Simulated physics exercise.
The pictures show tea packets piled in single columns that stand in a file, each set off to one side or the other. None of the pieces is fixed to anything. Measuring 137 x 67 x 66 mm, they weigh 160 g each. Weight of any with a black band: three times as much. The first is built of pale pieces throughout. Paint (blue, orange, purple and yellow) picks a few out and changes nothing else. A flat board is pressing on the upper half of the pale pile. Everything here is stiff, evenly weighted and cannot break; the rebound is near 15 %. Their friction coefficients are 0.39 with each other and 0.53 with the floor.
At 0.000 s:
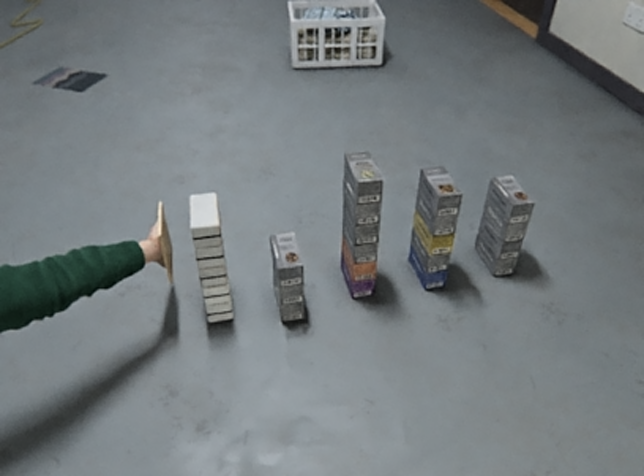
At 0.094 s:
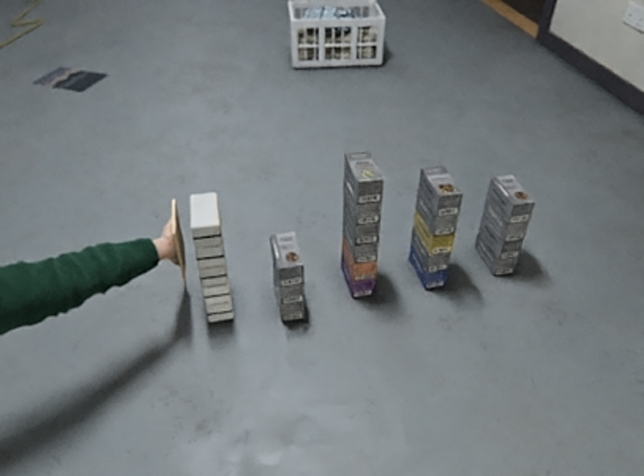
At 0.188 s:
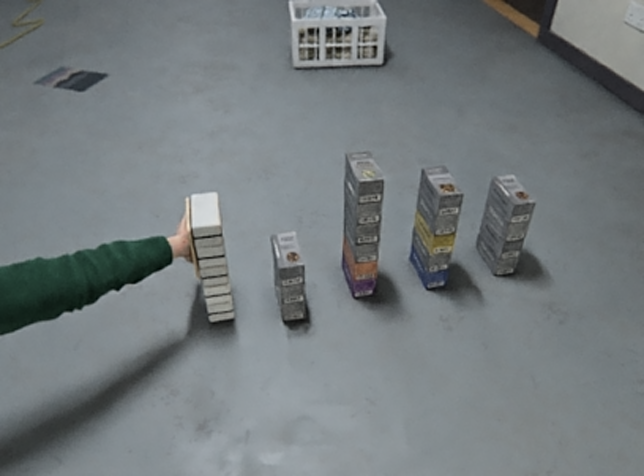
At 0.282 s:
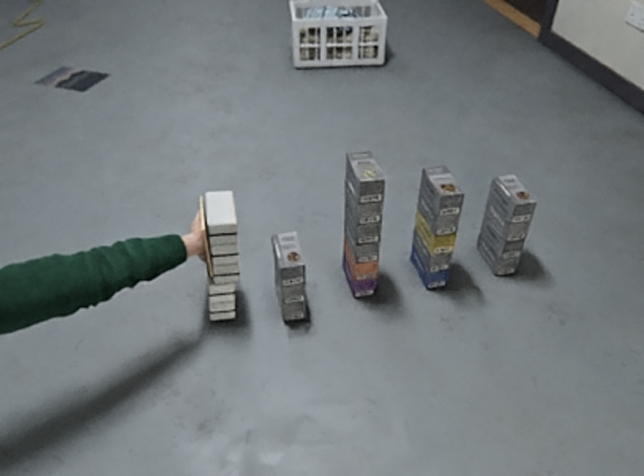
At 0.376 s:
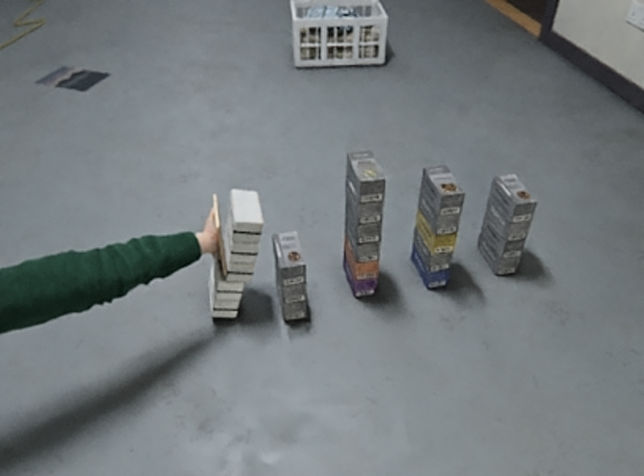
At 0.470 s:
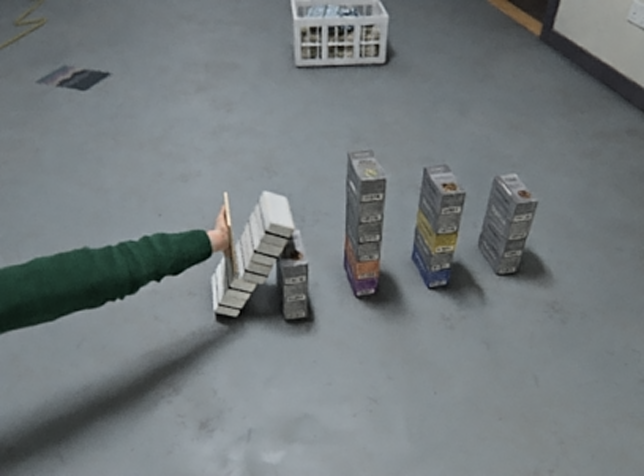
On a plain grey floor seen from above at an angle, a white crate stands at the back near a wall. Five separate stacks of small boxes stand in a row, a pale one at left and mostly grey ones rightward, two with coloured boxes low down. A green-sleeved arm moves a flat board right against the pale stack, whose upper part leans right toward the short grey stack, while the camera stays still.
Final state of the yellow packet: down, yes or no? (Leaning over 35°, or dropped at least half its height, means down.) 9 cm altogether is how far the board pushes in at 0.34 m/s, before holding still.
Yes.
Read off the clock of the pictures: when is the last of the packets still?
Near 2.5 s.
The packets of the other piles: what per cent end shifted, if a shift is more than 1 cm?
Shifted: 95 per cent.
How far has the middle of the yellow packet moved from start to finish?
Around 21 cm, start to finish.
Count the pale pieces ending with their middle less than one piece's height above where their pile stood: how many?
The number you get is 2.
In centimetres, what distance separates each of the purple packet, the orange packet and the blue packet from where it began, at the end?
Distances in cm - purple: 0; orange: 12; blue: 2.
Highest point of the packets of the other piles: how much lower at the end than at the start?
About 17 cm.
Around 0.64 s, 5 of the pale pile down; 2 of the 18 other packets down; yellow packet unmoved.
Around 0.92 s, 5 of the pale pile down; 8 of the 18 other packets down; yellow packet displaced 20 mm; orange packet tipped 58°, 47 mm lower.
Around 1.92 s, 5 of the pale pile down; 12 of the 18 other packets down; yellow packet on its side; orange packet tipped 69°, 56 mm lower.
Finally (2.9 s), 5 of the pale pile down; 16 of the 18 other packets down; yellow packet on its side; orange packet tipped 69°, 56 mm lower; purple packet unmoved. Seen by the last camera, middles, yellow packet near (479, 251), orange packet near (391, 260).
